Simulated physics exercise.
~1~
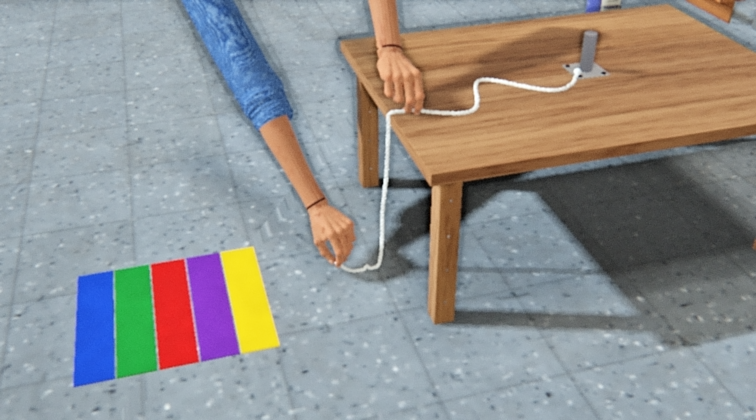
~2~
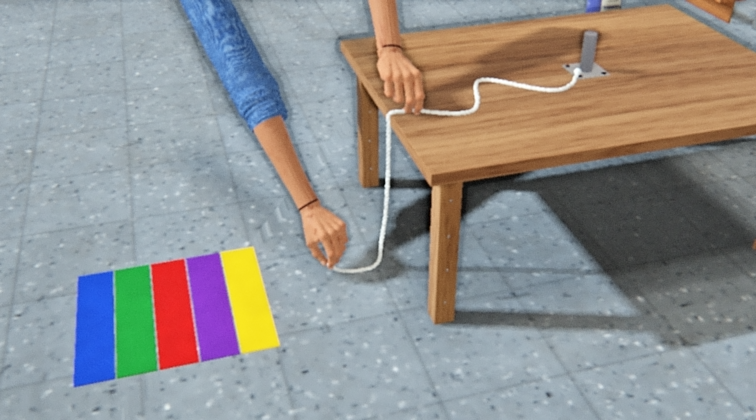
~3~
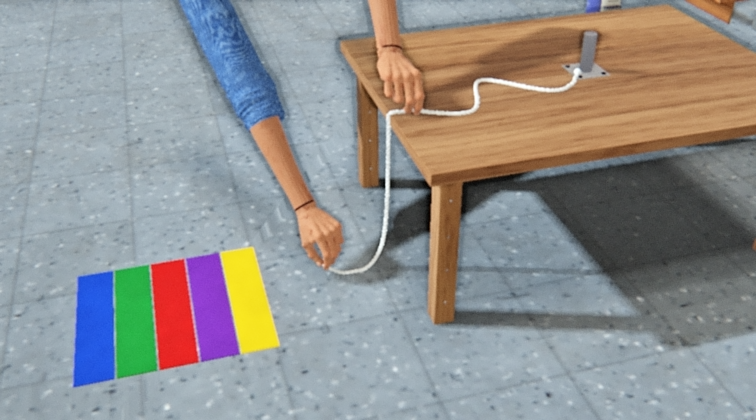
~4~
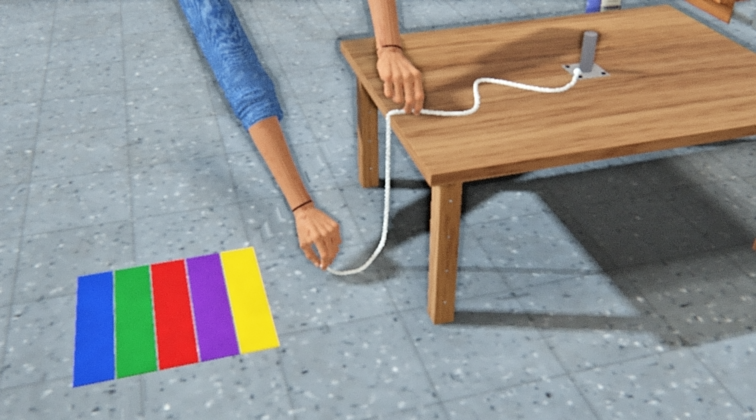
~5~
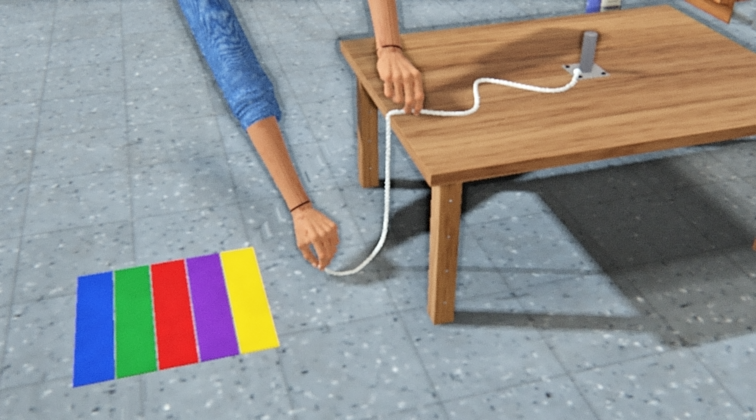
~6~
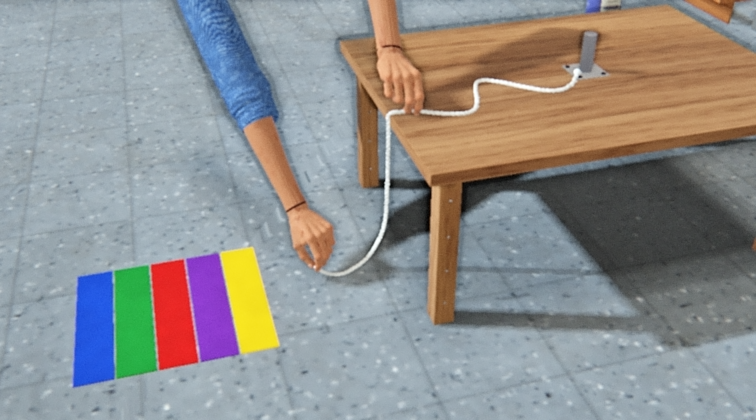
Loose end of a white rope hanging off a low wooden table, inching left in one hand while another pinches it at the edge.
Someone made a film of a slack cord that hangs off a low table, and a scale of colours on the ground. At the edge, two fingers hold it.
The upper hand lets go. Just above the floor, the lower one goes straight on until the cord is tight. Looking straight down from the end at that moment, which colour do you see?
You see green.
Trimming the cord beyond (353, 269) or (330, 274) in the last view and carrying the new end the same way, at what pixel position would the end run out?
It would be at (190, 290) in the first case and at (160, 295) in the second.
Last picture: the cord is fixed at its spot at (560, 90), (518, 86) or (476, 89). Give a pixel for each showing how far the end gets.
Approximately (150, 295), (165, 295) and (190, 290) respectively.
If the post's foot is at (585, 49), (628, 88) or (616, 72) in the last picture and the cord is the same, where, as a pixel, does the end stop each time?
Results per try: (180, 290); (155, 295); (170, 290).
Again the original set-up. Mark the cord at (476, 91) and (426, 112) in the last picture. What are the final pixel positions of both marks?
End points: Roughly (439, 101); roughly (355, 139).
Soon after, end near (199, 287); over purple.
Then, end near (158, 295); over red.
At full stretch, end near (134, 299); over green. It gets as far as the green strip.
